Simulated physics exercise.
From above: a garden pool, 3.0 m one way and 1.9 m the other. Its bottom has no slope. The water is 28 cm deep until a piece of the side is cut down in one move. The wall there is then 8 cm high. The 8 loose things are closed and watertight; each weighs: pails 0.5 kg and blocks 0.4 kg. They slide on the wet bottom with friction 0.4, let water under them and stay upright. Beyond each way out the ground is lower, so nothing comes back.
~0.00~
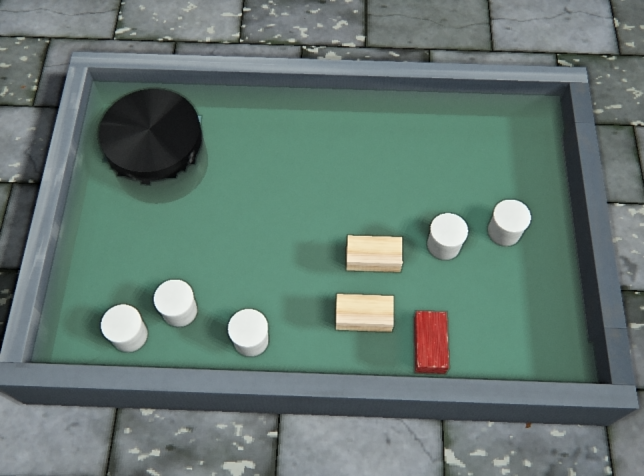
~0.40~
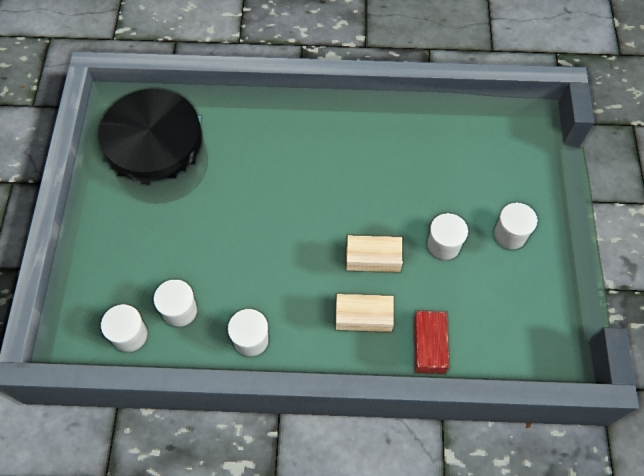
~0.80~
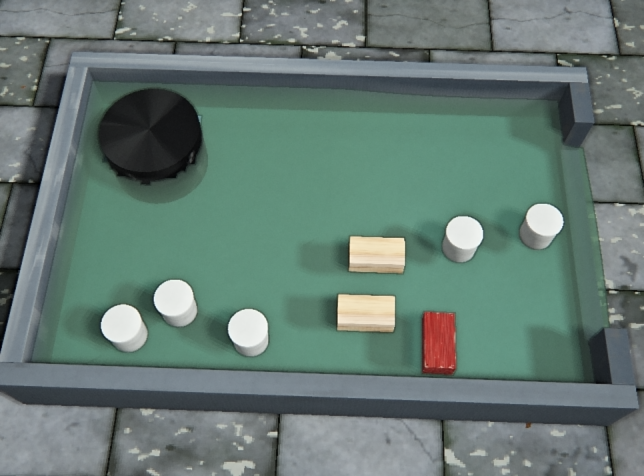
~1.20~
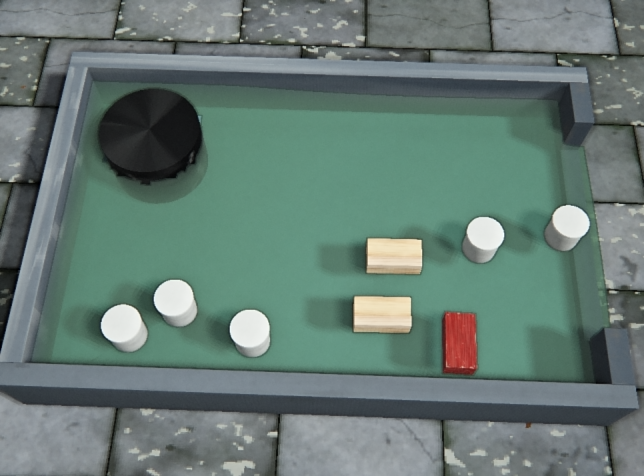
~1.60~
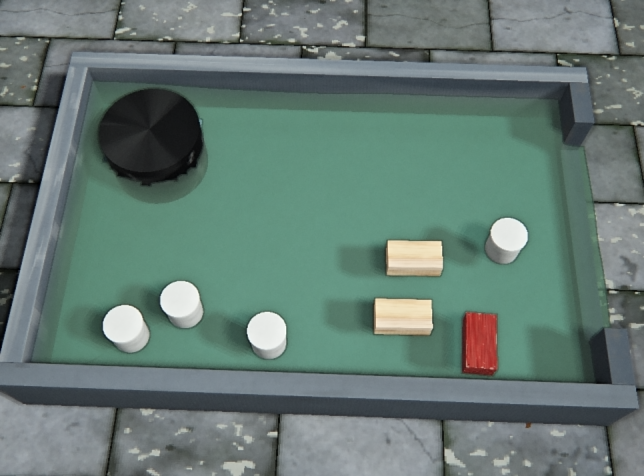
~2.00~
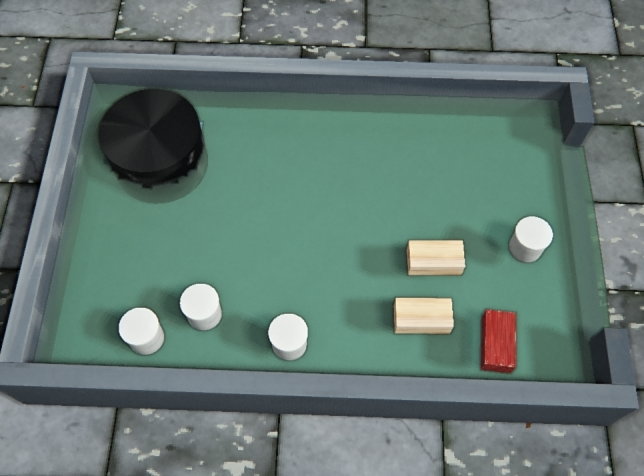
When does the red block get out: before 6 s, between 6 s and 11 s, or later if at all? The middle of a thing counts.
That happens before the first time.
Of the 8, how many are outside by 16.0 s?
5 of them.
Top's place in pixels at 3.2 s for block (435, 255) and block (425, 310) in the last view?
Near (496, 250) and (481, 308).
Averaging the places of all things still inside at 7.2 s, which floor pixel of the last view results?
Around (308, 344).
After 3.2 s the red block is near (554, 324), 0.7 m from its start, afloat; 2 of 8 are out; 6 afloat.
After 7.2 s the red block has gone out (at 4.2 s); 5 of 8 are out; 3 afloat.
After 12.0 s the red block has gone out (at 4.2 s); 5 of 8 are out; 3 afloat.
After 16.0 s the red block has gone out (at 4.2 s); 5 of 8 are out; 3 afloat.
